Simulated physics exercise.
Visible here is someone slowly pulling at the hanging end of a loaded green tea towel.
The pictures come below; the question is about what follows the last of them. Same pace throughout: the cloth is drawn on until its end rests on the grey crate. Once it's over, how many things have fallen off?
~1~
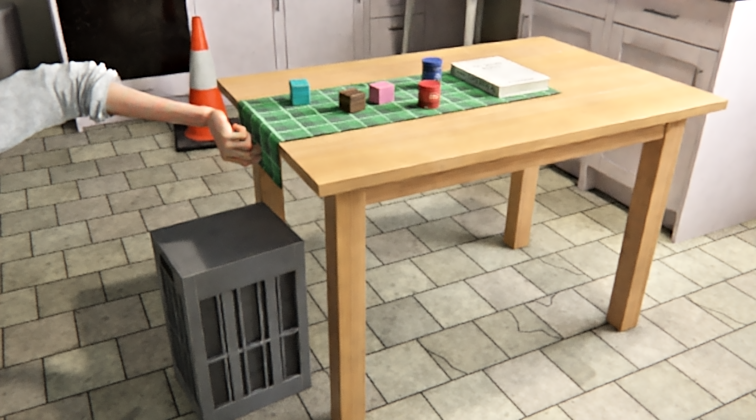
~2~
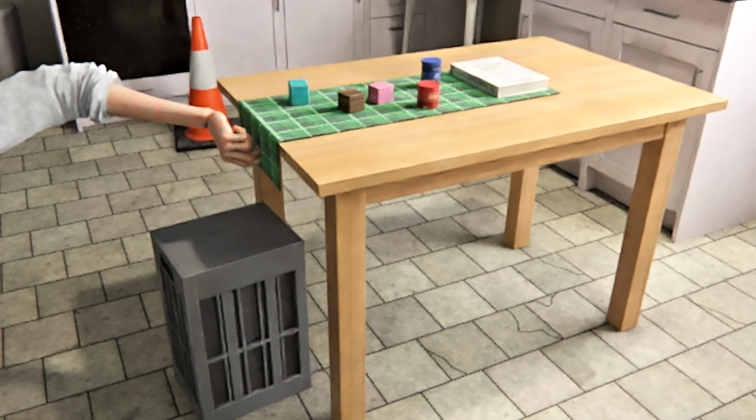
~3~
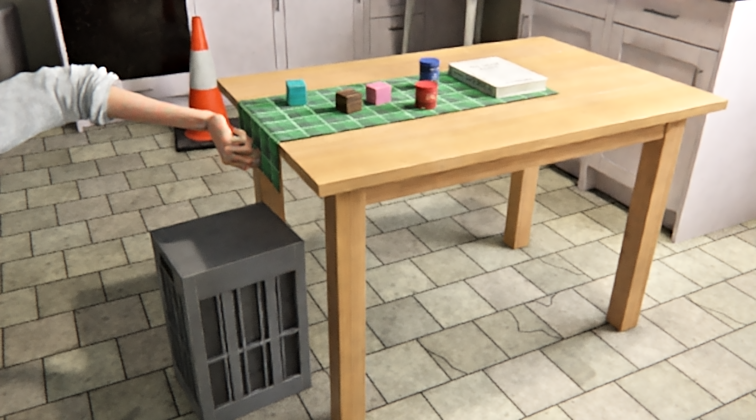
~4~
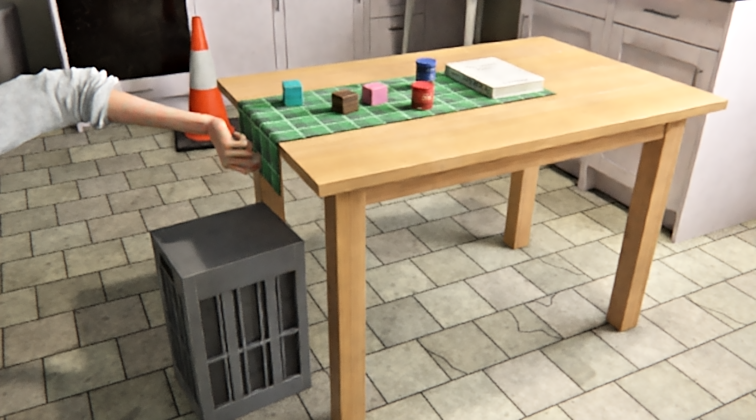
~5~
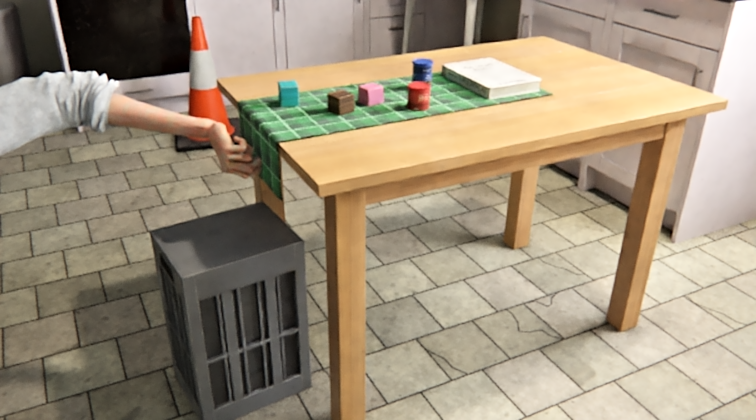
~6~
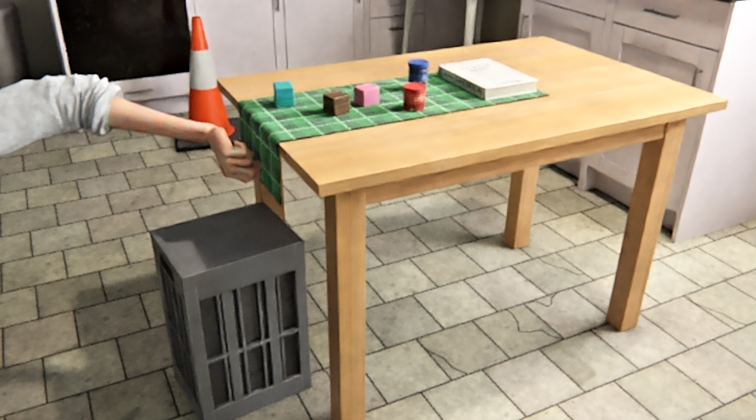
In all, one slips off.
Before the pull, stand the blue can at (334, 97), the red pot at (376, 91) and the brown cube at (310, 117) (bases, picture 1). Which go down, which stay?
Here's how it goes: The blue can makes it through, the red pot makes it through, and the brown cube ends up down.
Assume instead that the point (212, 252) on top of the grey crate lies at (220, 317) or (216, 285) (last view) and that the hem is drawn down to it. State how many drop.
We'd get 3 in the first case and 2 in the second.
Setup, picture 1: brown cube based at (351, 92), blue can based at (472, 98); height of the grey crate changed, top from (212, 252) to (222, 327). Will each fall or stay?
The brown cube is lost; the blue can stays aboard.
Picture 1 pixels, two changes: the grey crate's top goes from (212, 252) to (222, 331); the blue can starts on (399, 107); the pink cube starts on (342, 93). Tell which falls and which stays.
As for the blue can, it leaves the top; as for the pink cube, it leaves the top.
A little later, hem near (262, 212); all still up.
Next, hem on the crate; turquoise cube gone.
When it is over, hem on the crate; turquoise cube gone. It carries off one.
